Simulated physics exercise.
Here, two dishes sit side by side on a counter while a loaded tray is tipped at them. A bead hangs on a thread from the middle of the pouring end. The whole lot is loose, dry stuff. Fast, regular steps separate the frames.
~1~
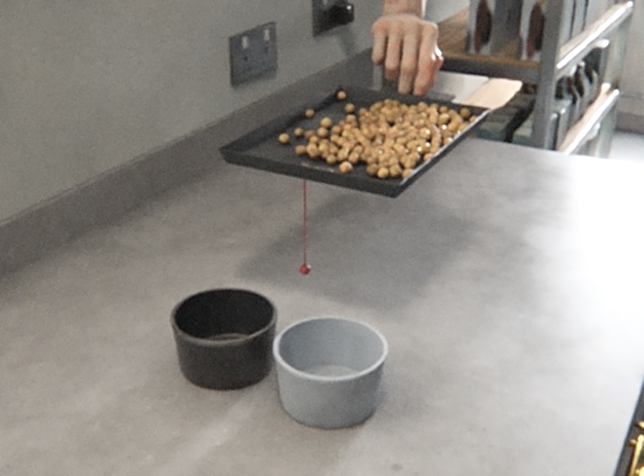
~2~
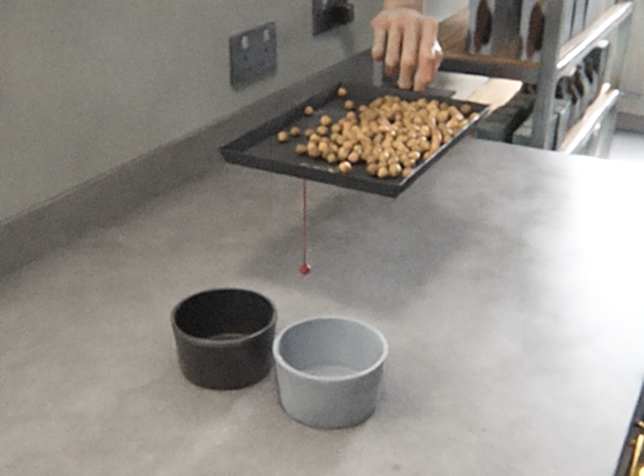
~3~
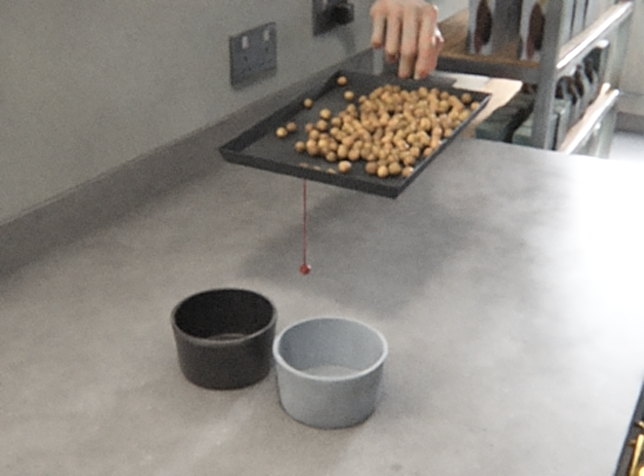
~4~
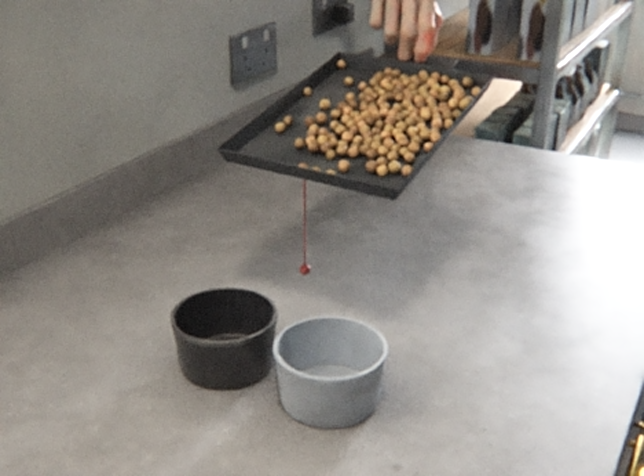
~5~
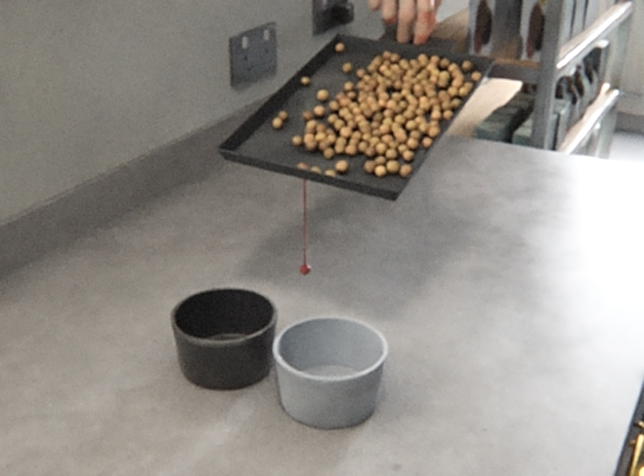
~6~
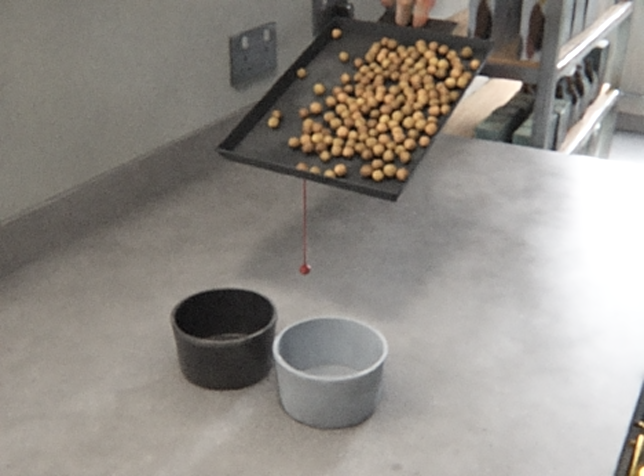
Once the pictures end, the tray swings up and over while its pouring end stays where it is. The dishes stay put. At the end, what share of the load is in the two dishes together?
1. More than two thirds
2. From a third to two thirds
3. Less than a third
2.
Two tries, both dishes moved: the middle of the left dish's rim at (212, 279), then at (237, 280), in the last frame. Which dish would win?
In order: The right-hand one. Then: The right-hand one.
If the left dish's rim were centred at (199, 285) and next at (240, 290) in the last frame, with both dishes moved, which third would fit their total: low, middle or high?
Taking the tries in order: One to two thirds and more than two thirds.
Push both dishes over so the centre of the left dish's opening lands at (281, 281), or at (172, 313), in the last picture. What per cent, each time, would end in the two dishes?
About 30 and 10 per cent respectively.
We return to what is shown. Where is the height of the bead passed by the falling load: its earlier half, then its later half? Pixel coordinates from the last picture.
About (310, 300) to begin with, then about (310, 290).
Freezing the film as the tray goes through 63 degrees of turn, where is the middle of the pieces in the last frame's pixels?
Close to (319, 197).
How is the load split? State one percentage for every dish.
The left dish ends up with around 30 percent of the load, the right dish with around 30 percent.
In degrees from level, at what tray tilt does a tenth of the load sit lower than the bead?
Around 60 degrees of turn.
Soon, tray tipped steeply; about half on the tray; a small part in the right dish; a small part in the left dish; a small part outside both; about a quarter in the air.
A while on, tray tipped past a quarter turn; about a quarter in the right dish; about a quarter in the left dish; about a third outside both; a small part in the air.
Towards the end, tray tipped past a quarter turn; about a third in the right dish; about a quarter in the left dish; about half outside both.
Finally, tray tipped past a quarter turn; about a third in the right dish; about a quarter in the left dish; about half outside both.
